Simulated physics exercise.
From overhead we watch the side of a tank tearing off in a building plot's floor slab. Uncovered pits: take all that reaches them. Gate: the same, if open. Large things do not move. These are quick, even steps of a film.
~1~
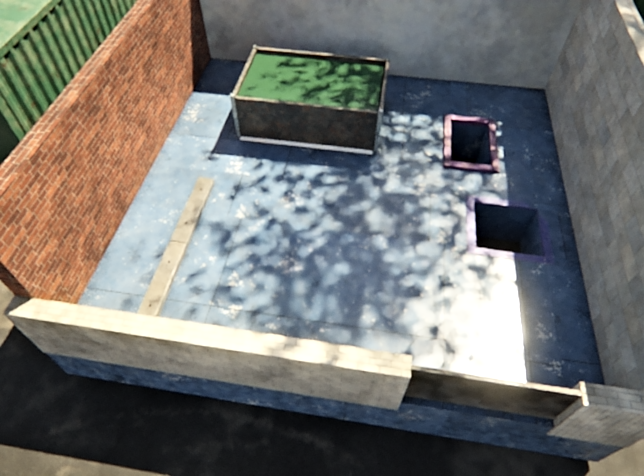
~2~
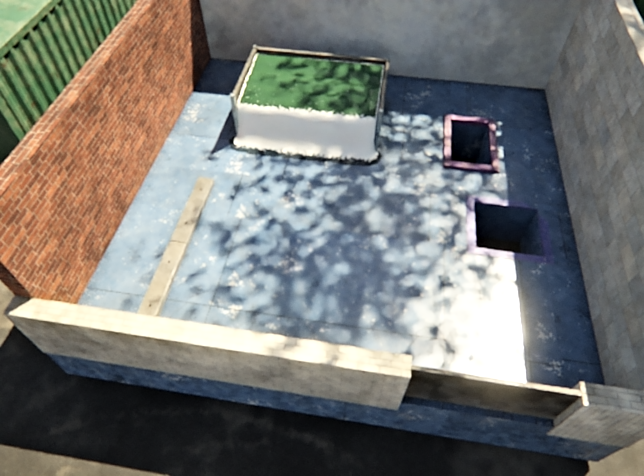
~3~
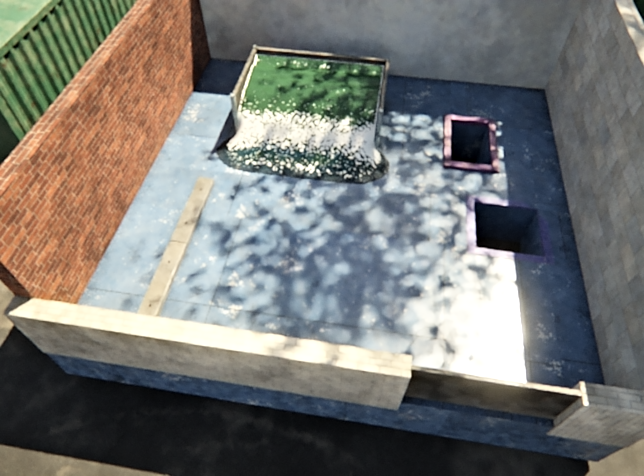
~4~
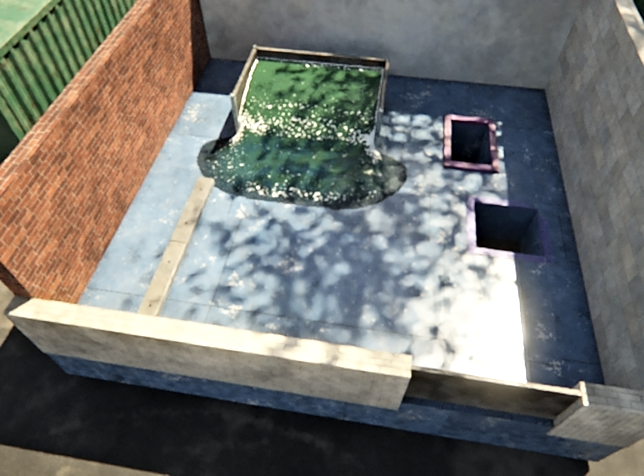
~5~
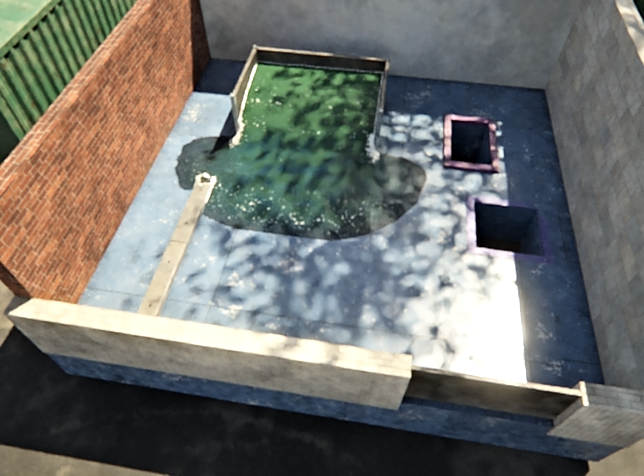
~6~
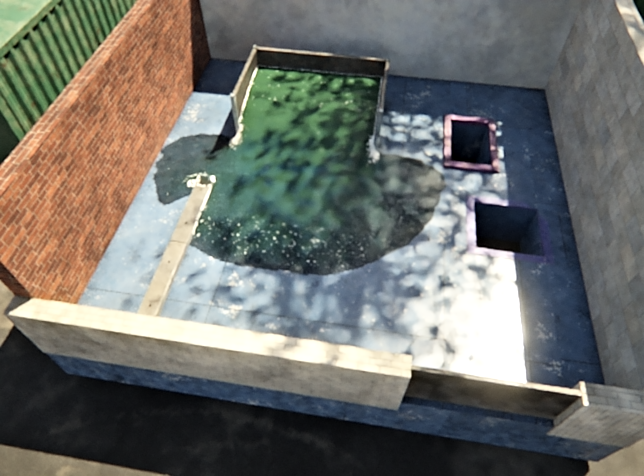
At the start, a tank of green liquid stands whole at the back of a walled blue floor with two open pits on the right. Its front side gives way and white-flecked liquid pours out, then spreads forward in a widening dark green pool, wrapping around the end of a low strip on the left.
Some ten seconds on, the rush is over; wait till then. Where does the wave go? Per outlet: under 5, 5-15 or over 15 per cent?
Gate: Short of a twentieth. Blue pit: Upwards of fifteen per cent. Purple pit: Short of a twentieth.
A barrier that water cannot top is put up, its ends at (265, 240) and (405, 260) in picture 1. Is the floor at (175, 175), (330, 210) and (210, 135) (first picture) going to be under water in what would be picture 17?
Going one after another, I'd say reached by the flood, then reached by the flood, then kept clear of the flood.
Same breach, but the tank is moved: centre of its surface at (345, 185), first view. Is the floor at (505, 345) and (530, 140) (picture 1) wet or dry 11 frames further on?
I'd say the first one's soaked and the second one's left untouched.
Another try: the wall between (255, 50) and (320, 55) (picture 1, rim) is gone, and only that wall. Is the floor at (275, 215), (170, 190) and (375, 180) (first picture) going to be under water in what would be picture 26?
Result, in sequence: Inundated; inundated; untouched by the flood.
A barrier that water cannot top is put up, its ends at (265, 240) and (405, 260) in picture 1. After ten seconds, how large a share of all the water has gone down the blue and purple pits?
Approximate split, blue: 30 in a hundred; purple: 0 in a hundred.
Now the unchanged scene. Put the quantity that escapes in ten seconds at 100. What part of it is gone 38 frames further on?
It would be around 45 %.
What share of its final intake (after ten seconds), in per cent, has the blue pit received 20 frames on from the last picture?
Something like 5 in a hundred.
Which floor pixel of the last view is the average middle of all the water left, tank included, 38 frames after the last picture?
At roughly (333, 229).
A moment on, water covers 45 % of the floor; the gate 0 %, the blue pit 0 %, the purple pit 0 %.
Next, water covers 55 % of the floor; the gate 0 %, the blue pit 1 %, the purple pit 0 %.
Then, water covers 60 % of the floor; the gate 0 %, the blue pit 1 %, the purple pit 0 %.
Later, water covers 80 % of the floor; the gate 0 %, the blue pit 11 %, the purple pit 0 %.
In the end, water covers 95 % of the floor; the gate 0 %, the blue pit 25 %, the purple pit 0 %.
